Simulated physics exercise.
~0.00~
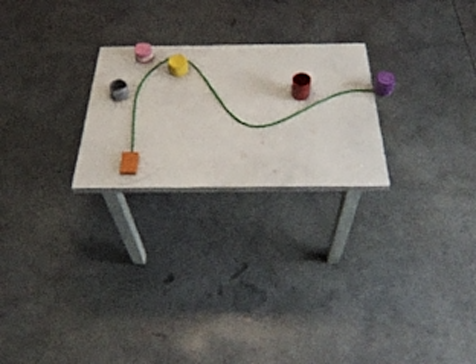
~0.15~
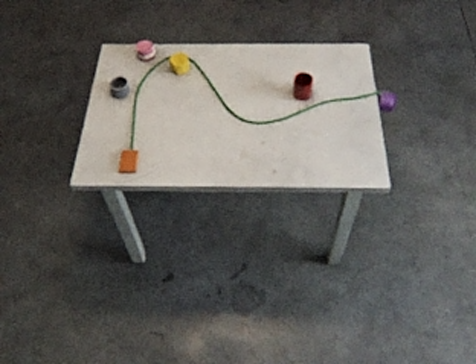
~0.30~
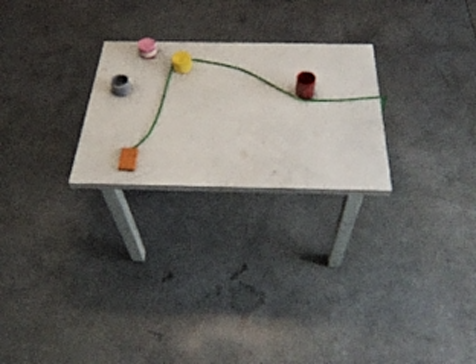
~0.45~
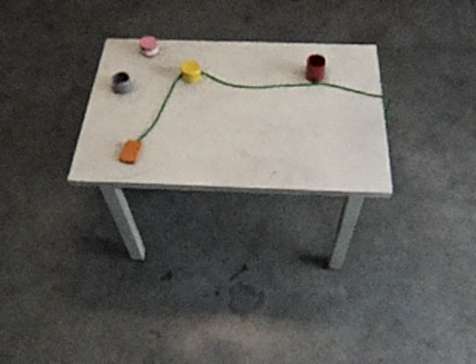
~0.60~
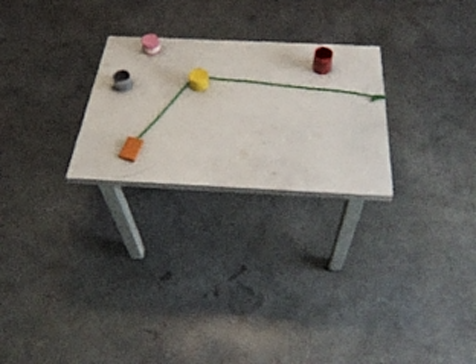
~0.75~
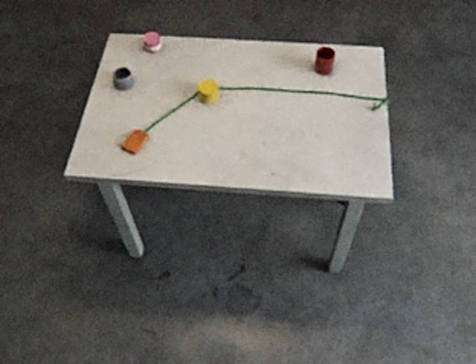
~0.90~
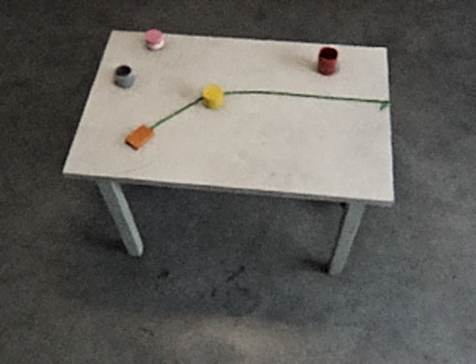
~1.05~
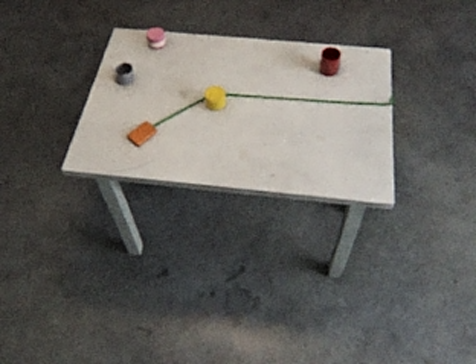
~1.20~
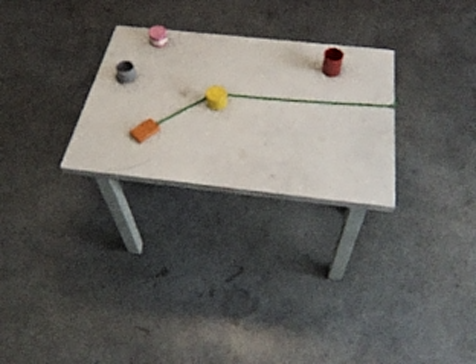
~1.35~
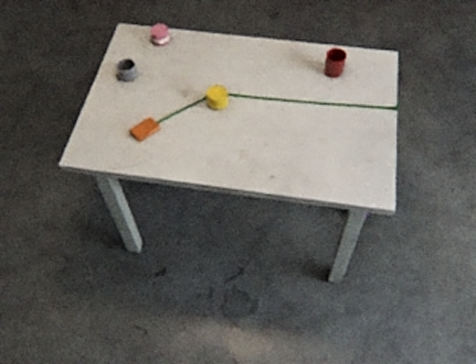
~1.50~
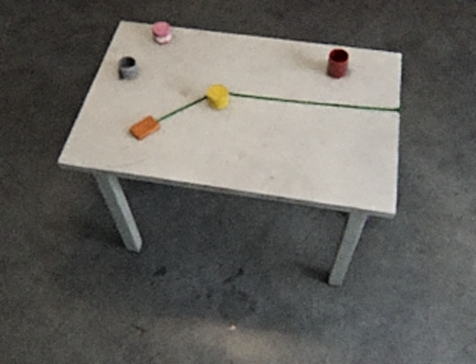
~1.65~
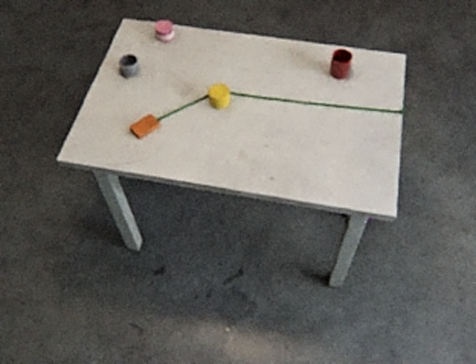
A purple cylinder, tied by a green cable to an orange block at the front left, tips off the right edge of a pale table on a dark grey floor, seen from above as the view drifts slightly sideways. The cable winds past a yellow tub and a red mug, with a grey mug and pink tin at the back left. As the purple piece drops from sight, the cable pulls straighter, nudging the red mug back and dragging the yellow tub toward the middle. The orange block slides after it. Finally everything settles, the yellow tub still on the table and the taut cable reaching the right edge.
